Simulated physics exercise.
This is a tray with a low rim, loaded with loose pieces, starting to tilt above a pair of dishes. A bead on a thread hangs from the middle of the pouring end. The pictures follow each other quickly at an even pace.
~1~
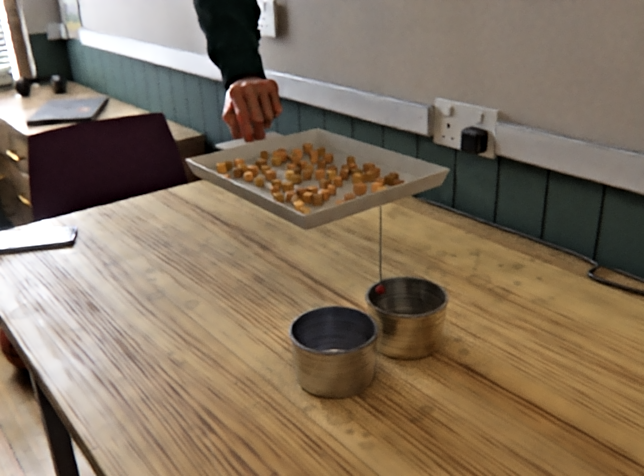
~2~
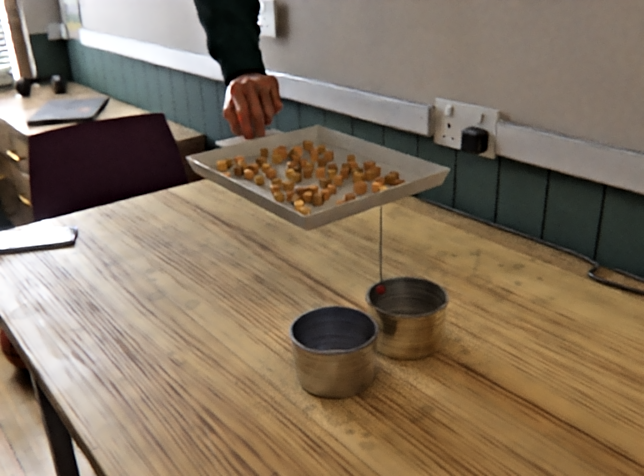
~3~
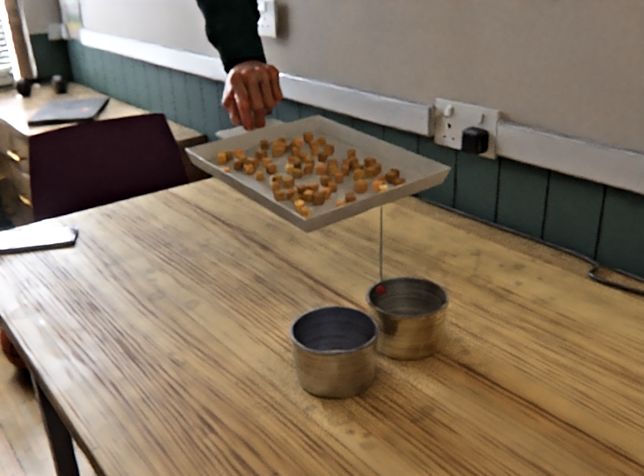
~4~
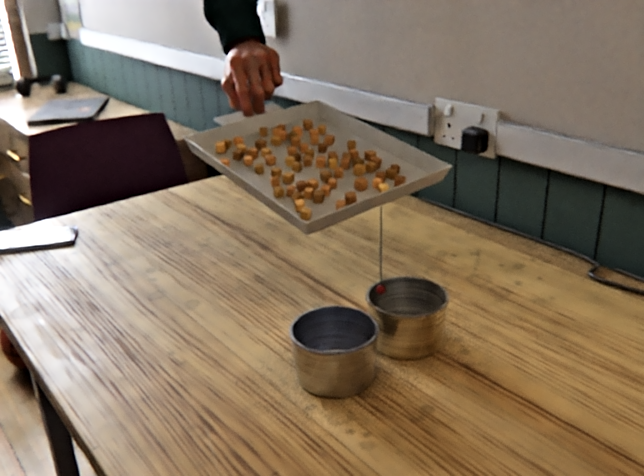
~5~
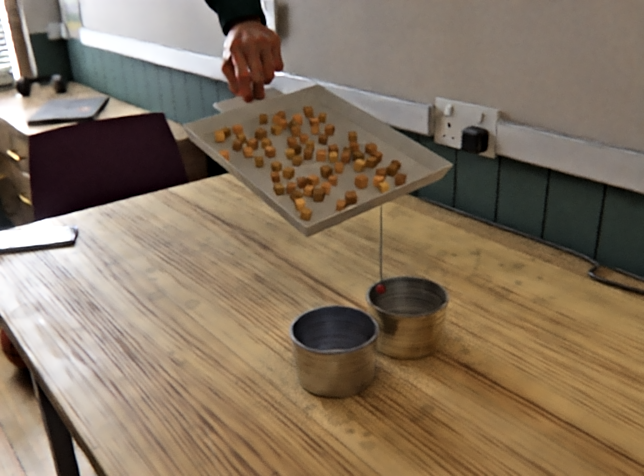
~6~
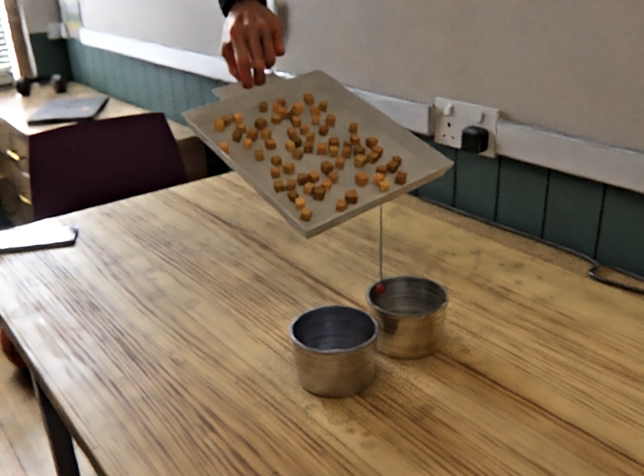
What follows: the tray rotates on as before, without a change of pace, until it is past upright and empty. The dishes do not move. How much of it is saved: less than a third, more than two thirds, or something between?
The two hold from one third to two thirds of the load.
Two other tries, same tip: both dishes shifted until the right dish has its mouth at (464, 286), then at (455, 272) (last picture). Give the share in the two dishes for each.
Near 20 % and 0 %.
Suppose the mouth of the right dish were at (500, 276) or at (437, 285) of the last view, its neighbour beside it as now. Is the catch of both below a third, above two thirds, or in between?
At the first place under a third, at the second under a third.
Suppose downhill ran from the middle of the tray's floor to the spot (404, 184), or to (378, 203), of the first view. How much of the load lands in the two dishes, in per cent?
Near 30 % and 10 %.
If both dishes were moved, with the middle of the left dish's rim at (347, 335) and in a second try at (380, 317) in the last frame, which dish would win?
The first try: The dish on the left. The second: Left.
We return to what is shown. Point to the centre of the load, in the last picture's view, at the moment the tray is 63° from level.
Around (332, 189).
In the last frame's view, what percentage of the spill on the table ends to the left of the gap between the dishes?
Close to 40 per cent.
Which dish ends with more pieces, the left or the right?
It is the left one.
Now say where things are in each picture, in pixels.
Corners of the pouring end at (306, 212) and (441, 169), level; middle of the load at (307, 175), small wooden cubes; left dish at (362, 366); right dish at (435, 329); bead on its thread at (381, 290), in the first frame.
Corners of the pouring end at (306, 213) and (442, 168), level; middle of the load at (307, 173), in the second frame.
Corners of the pouring end at (307, 215) and (443, 167), tipped barely, lowest at the left corner; middle of the load at (308, 169), in the third frame.
Corners of the pouring end at (307, 218) and (443, 165), tipped a little, lowest at the left corner; middle of the load at (308, 161), in the fourth frame.
Corners of the pouring end at (308, 221) and (445, 163), tipped a little, lowest at the left corner; middle of the load at (308, 154), in the fifth frame.
Corners of the pouring end at (308, 224) and (446, 162), tipped clearly, lowest at the left corner; middle of the load at (308, 147); left dish at (362, 366); right dish at (436, 329), in the sixth frame.
Soon after the last picture, tray tipped steeply; all on the tray.
A little later, tray tipped past a quarter turn; nearly all on the tray; a stray few outside both; a stray few in the air.
Later still, tray tipped past a quarter turn; about half in the left dish; about half outside both.
At rest, tray tipped past a quarter turn; about half in the left dish; none in the right dish; about half outside both.
